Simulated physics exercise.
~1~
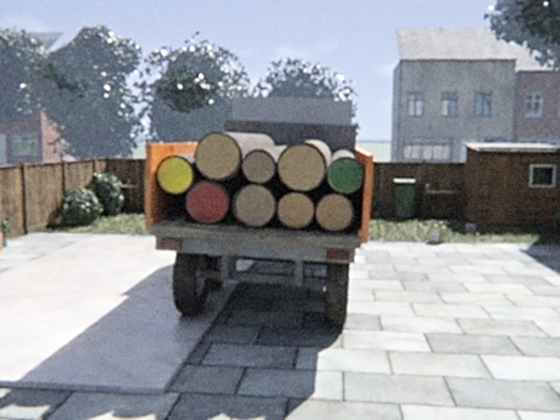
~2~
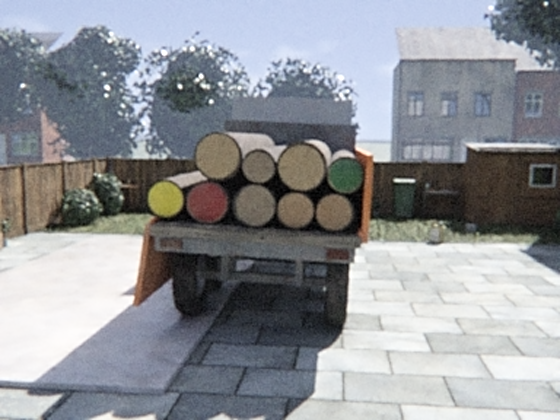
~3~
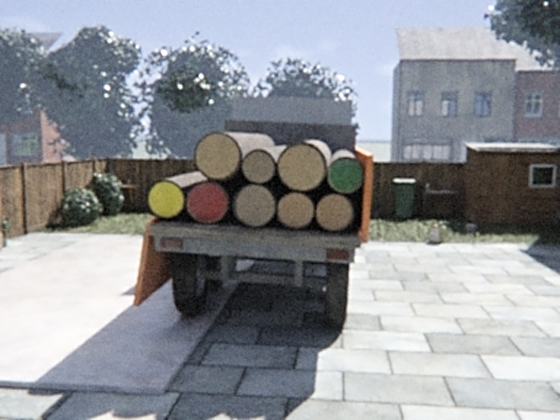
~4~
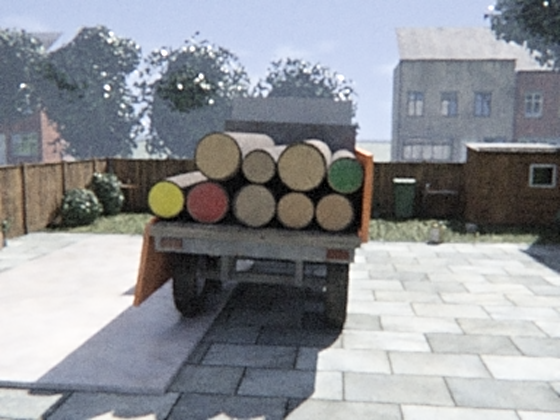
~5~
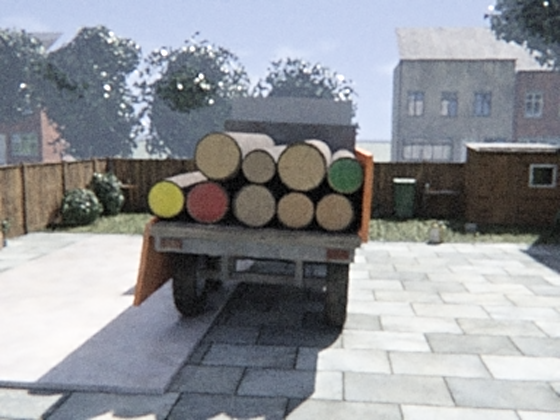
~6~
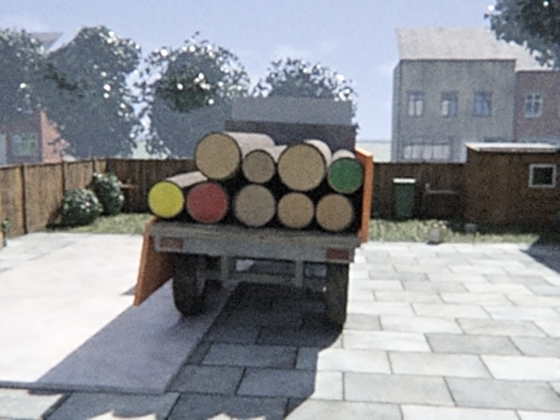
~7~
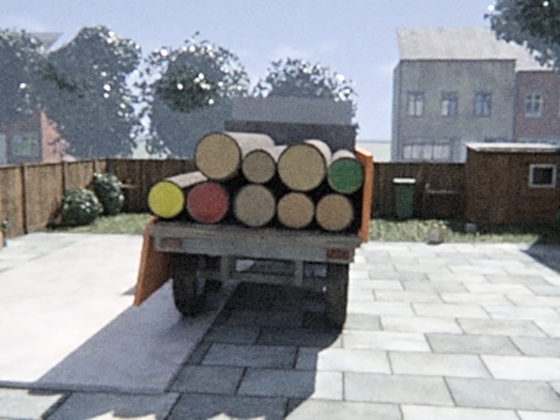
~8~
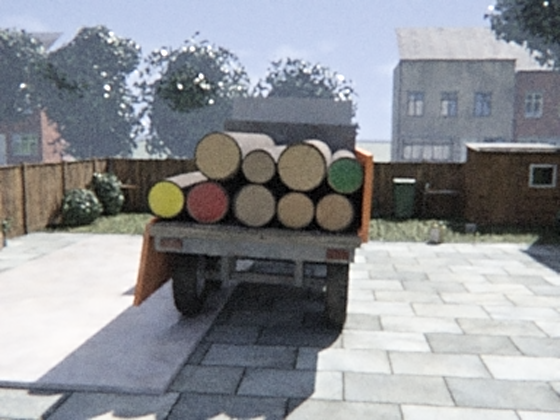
Lorry's left side board swinging down, the yellow log dropping onto the deck beside the red one, all logs staying aboard.
